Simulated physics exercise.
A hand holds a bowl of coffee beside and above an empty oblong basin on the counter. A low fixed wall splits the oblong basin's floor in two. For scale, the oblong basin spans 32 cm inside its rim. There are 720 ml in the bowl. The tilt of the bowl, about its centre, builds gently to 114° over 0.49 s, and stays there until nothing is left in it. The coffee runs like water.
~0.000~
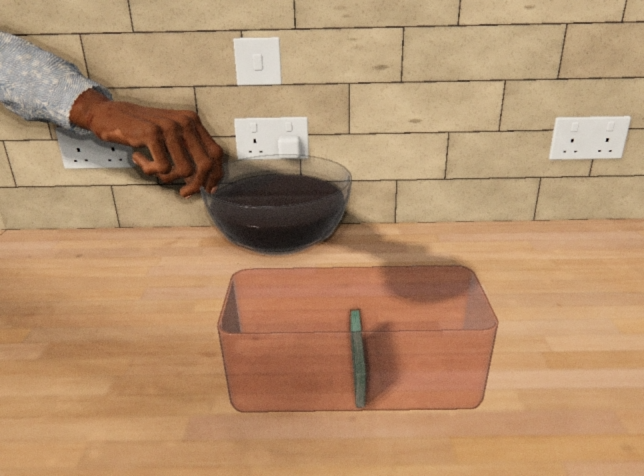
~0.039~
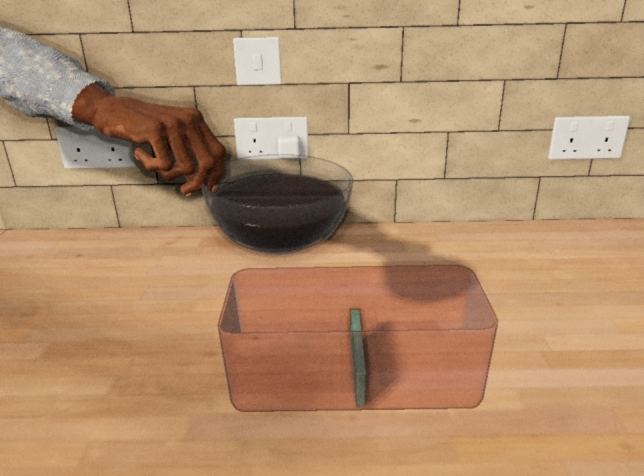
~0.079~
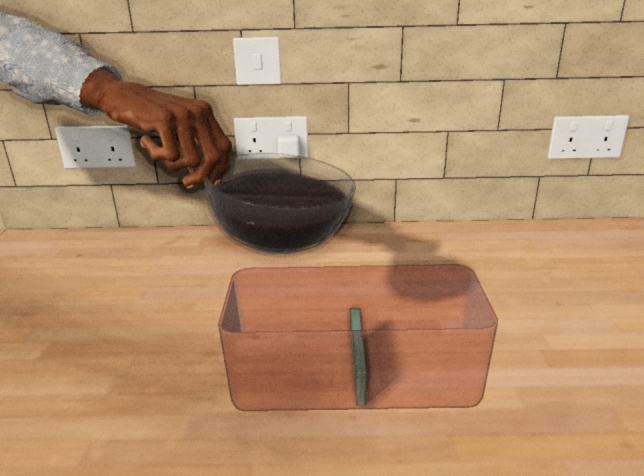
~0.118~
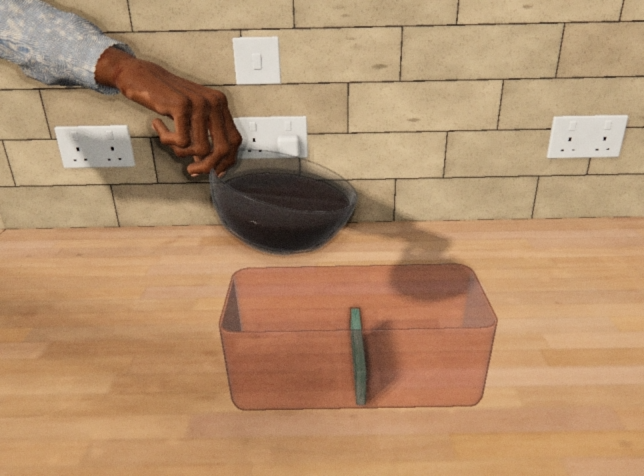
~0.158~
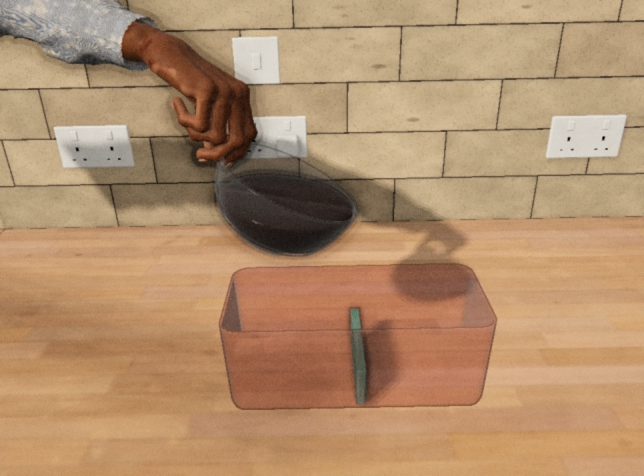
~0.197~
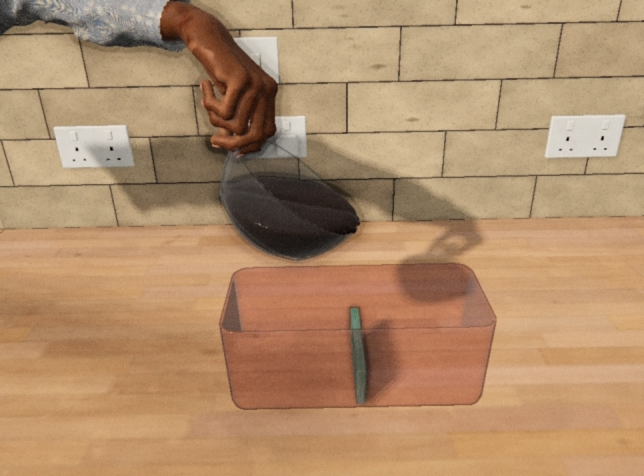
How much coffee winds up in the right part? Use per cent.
About 58 per cent.
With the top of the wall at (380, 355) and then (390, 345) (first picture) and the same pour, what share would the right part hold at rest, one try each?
First 45, then 25 per cent.
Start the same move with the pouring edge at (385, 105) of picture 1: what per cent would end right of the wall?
In that case some 75 per cent.
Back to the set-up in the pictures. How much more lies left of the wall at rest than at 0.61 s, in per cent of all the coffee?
Near 8 in a hundred.
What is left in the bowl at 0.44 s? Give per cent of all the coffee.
About 4 per cent.
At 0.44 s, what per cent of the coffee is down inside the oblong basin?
Near 76 in a hundred.
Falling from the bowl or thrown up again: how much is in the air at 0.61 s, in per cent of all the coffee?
Near 14 in a hundred.
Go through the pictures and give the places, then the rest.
In the first picture, it leans 0°; its right rim is at (351, 178); the coffee meets the walls at (211, 197) and (345, 195); the oblong basin's rim runs from (226, 300) to (484, 296); the wall's top is at (358, 340).
In the second picture, it leans 2°; its right rim is at (352, 180); the coffee meets the walls at (212, 196) and (346, 196).
In the third picture, it leans 7°; its right rim is at (354, 187); the coffee meets the walls at (215, 193) and (347, 198).
In the fourth picture, it leans 16°; its right rim is at (356, 197); the coffee meets the walls at (218, 189) and (350, 201).
In the fifth picture, it leans 27°; its right rim is at (356, 211); the coffee meets the walls at (222, 188) and (354, 206).
In the sixth picture, it leans 40°; its right rim is at (352, 226); the coffee meets the walls at (226, 190) and (340, 209); 4 per cent is over the edge.
Then, 0.44 s in, the tilt is 110° and 4 per cent is still to pour, 18 is left of the wall and 58 right of it.
Then, 0.61 s in, the tilt is 114° and 0 per cent is still to pour, 31 is left of the wall and 55 right of it.
Then, 0.79 s in, the tilt is 114° and 1 per cent is still to pour, 34 is left of the wall and 57 right of it.
Then, 0.99 s in, the tilt is 114° and 0 per cent is still to pour, 39 is left of the wall and 58 right of it.
Finally, 39 per cent lies left of the wall, 58 right of it and 3 outside.
